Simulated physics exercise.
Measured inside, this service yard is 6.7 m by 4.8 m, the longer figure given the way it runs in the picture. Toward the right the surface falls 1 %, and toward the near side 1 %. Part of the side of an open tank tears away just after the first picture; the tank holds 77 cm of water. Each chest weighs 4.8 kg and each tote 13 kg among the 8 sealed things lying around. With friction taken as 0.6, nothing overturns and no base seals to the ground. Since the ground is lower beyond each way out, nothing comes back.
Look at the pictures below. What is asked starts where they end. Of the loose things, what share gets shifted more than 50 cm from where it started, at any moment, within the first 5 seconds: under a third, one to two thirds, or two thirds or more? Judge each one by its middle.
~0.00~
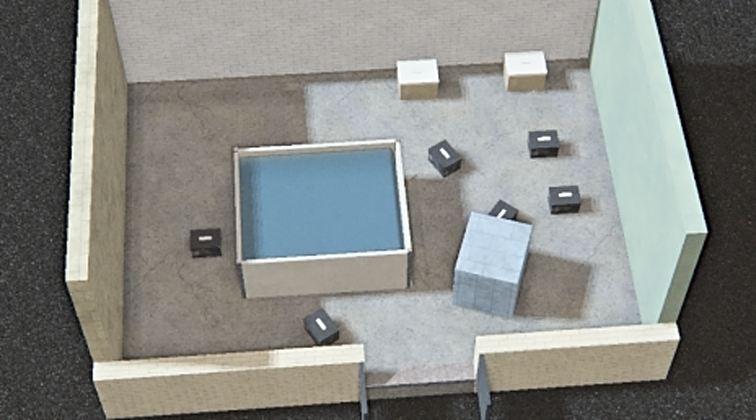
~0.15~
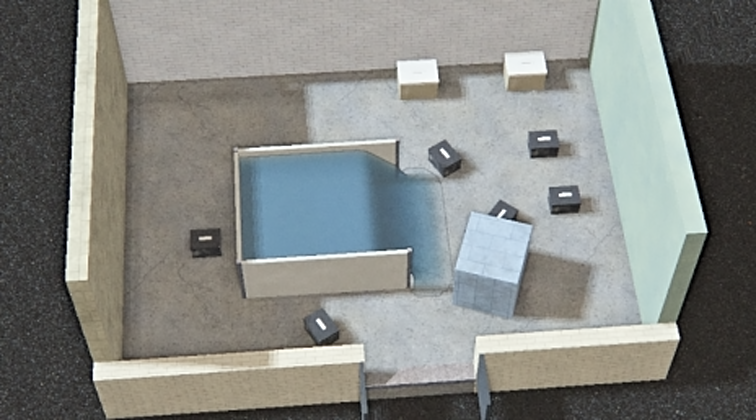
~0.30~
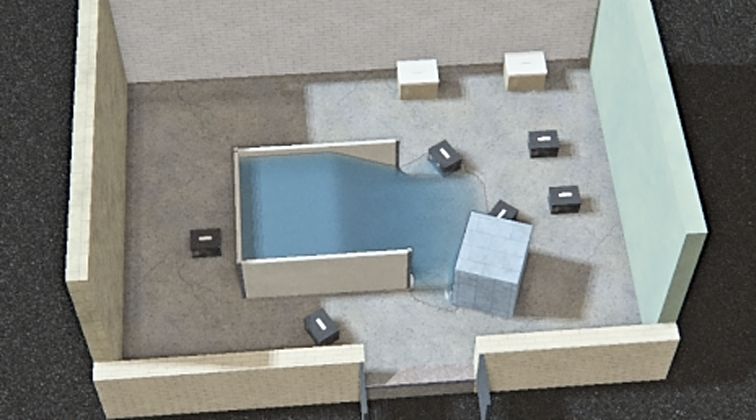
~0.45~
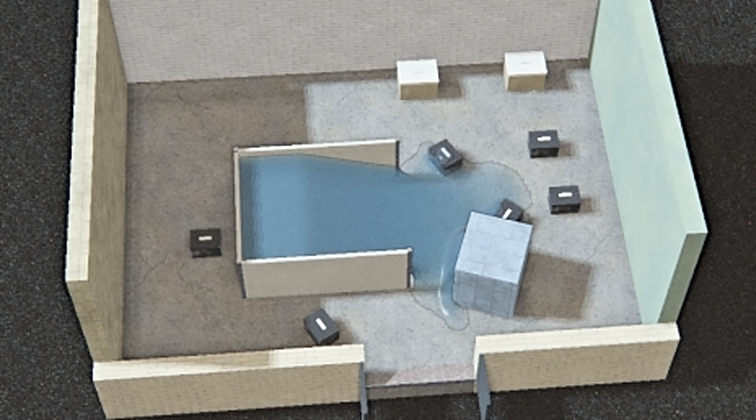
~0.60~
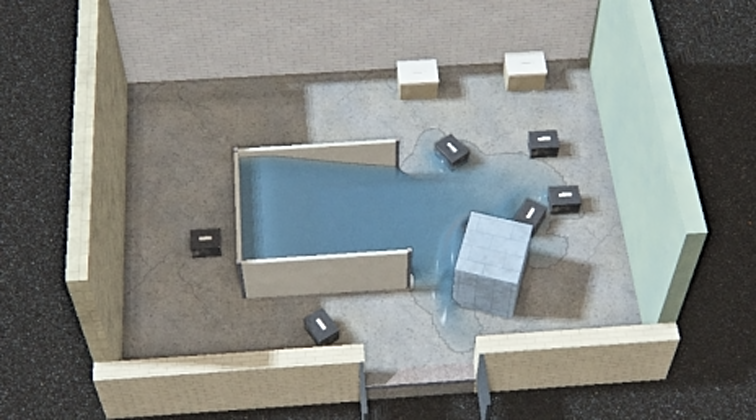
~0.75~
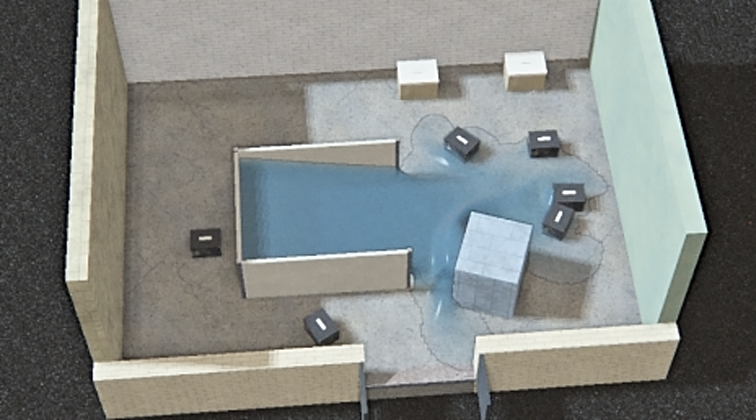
The way it's going, it will be the top band.
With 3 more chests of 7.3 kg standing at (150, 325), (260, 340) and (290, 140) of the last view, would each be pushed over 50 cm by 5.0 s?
Outcome: Stays within first, stays within next, breaks the threshold last.
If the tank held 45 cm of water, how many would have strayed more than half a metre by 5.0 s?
Under that setup the answer is 6.
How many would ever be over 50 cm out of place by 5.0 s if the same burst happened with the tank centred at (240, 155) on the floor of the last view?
That gives 7 of them.
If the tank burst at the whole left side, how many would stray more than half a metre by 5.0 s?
So the tally would be 5.
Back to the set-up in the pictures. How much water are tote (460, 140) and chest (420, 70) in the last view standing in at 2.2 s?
Roughly 10 and 0 cm.
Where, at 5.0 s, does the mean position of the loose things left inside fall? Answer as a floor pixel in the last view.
I'd put it close to (325, 216) in the last view.
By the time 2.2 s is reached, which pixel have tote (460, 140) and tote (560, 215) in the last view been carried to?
Somewhere around (503, 80) and (606, 325).
After 1.1 s 3 of 8 are over 50 cm from their spots; 0 afloat.
After 2.2 s 3 of 8 are over 50 cm from their spots; 4 afloat.
After 3.5 s 5 of 8 are over 50 cm from their spots; 5 afloat.
After 5.0 s 6 of 8 are over 50 cm from their spots, and 6 have been at some point; 4 afloat.
